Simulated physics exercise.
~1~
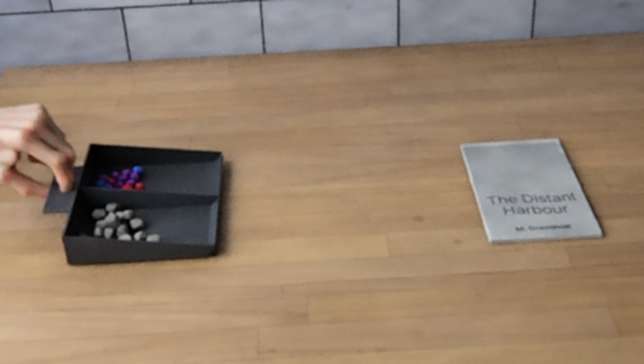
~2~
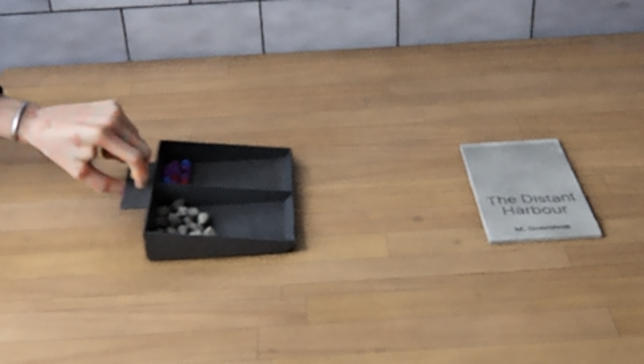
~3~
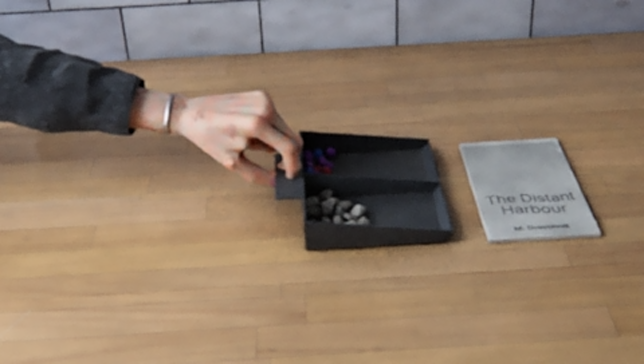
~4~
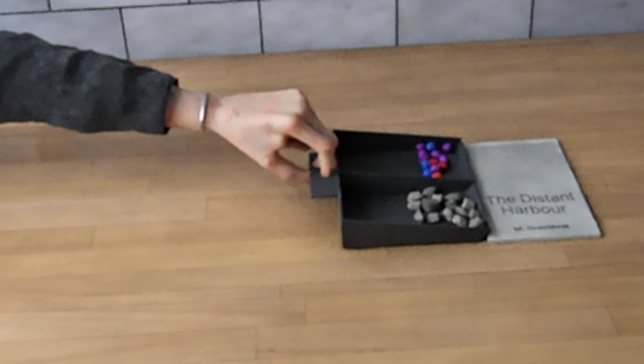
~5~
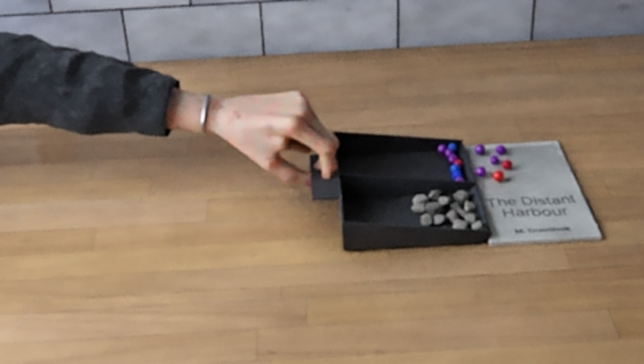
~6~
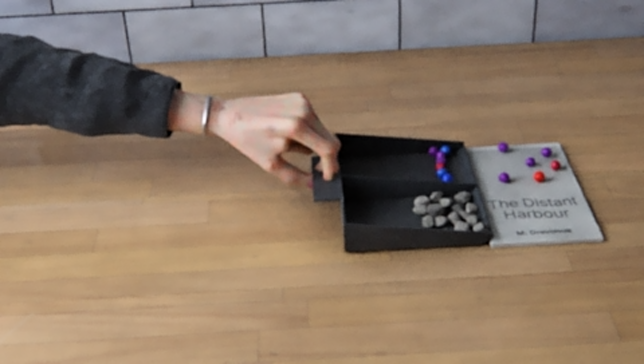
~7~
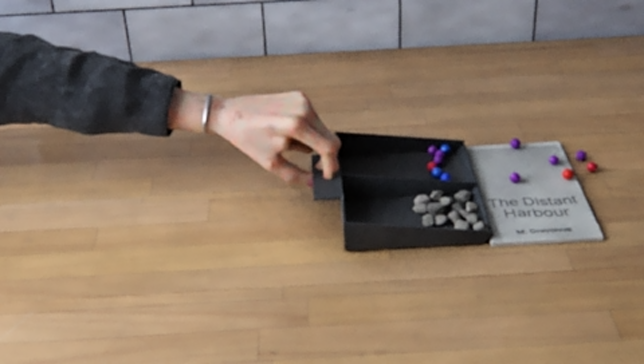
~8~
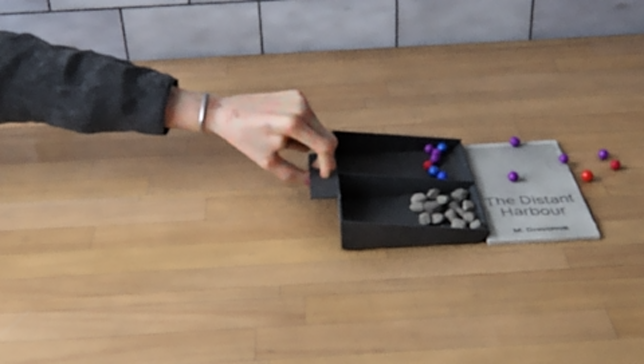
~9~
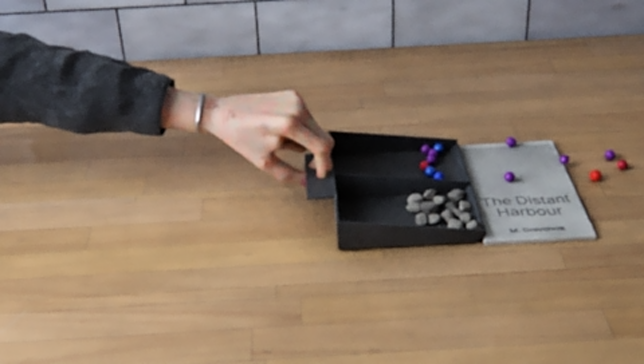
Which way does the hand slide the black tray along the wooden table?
The hand slides the tray to the right, towards the thin book.
